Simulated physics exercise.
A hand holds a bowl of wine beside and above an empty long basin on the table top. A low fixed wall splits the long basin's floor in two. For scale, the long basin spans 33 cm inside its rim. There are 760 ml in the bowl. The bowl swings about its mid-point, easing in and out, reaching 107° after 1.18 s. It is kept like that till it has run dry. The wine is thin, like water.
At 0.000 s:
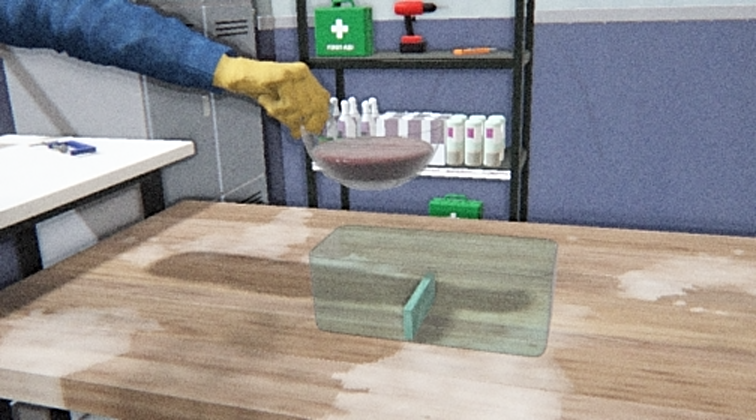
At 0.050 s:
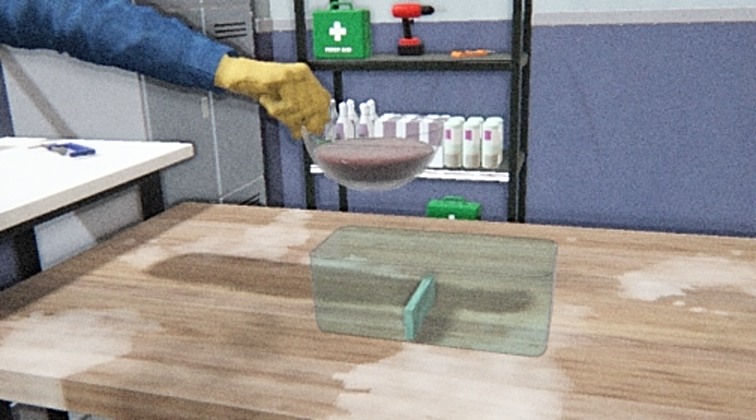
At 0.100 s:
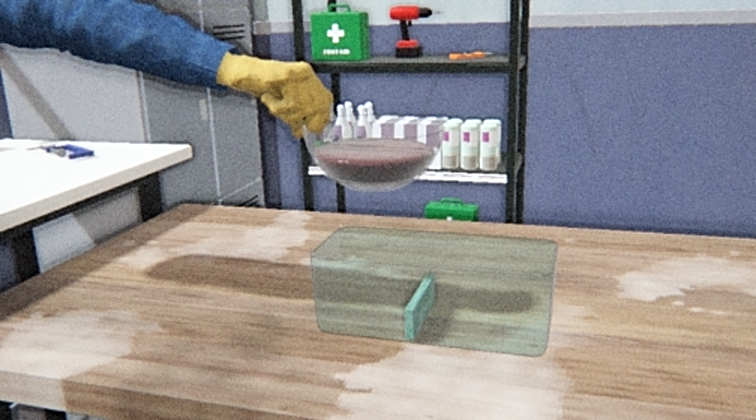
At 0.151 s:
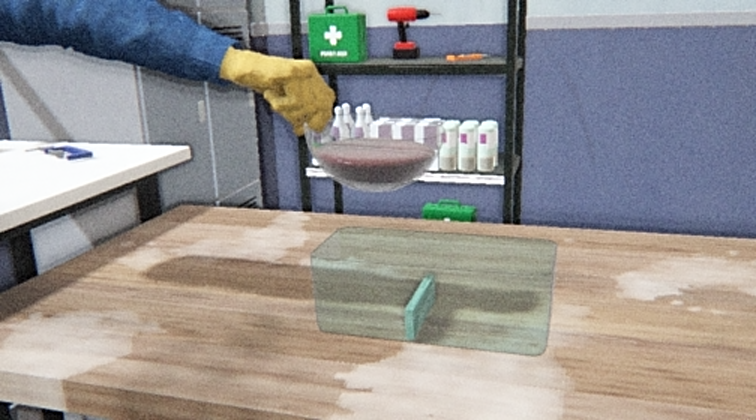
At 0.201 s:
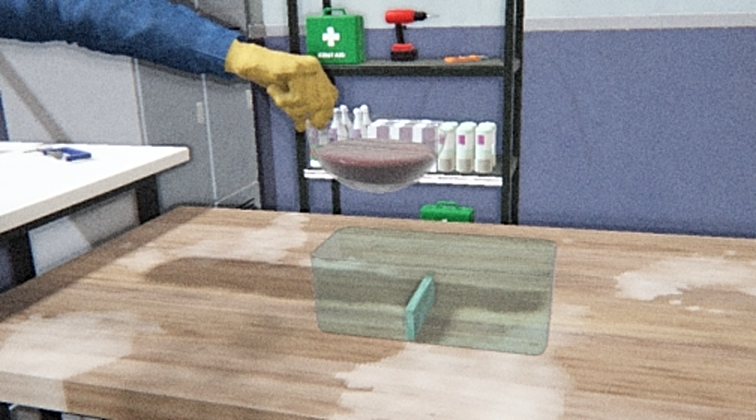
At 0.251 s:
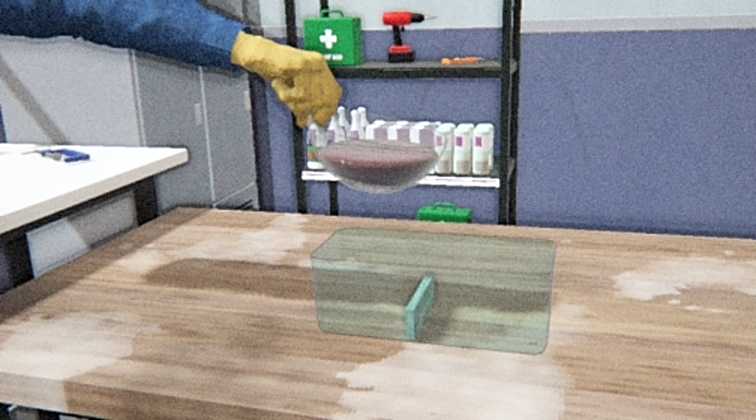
A bowl of dark red liquid, held by a gloved hand, tilts slightly to the right.
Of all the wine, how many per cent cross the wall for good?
About 92 per cent.
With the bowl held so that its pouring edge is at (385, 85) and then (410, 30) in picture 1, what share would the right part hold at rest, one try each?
First 60, then 85 per cent.
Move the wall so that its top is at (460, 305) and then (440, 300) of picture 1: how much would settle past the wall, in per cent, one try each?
In turn about 55 and 80 per cent.
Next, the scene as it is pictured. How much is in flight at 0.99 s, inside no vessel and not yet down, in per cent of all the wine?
Some 4 per cent.
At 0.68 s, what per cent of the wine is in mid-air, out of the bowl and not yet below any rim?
About 34 per cent.
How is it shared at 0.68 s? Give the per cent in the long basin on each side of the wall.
Some 0 per cent left and 18 right.
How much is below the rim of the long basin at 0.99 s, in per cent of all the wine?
Near 94 in a hundred.
By 0.68 s the tilt is 66° and 48 per cent is still to pour, 0 is left of the wall and 18 right of it.
By 0.99 s the tilt is 101° and 1 per cent is still to pour, 6 is left of the wall and 89 right of it.
By 1.32 s the tilt is 107° and 0 per cent is still to pour, 8 is left of the wall and 92 right of it.
By 1.68 s the tilt is 107° and 0 per cent is still to pour, 8 is left of the wall and 92 right of it.
At rest 8 per cent lies left of the wall, 92 right of it and 0 outside.
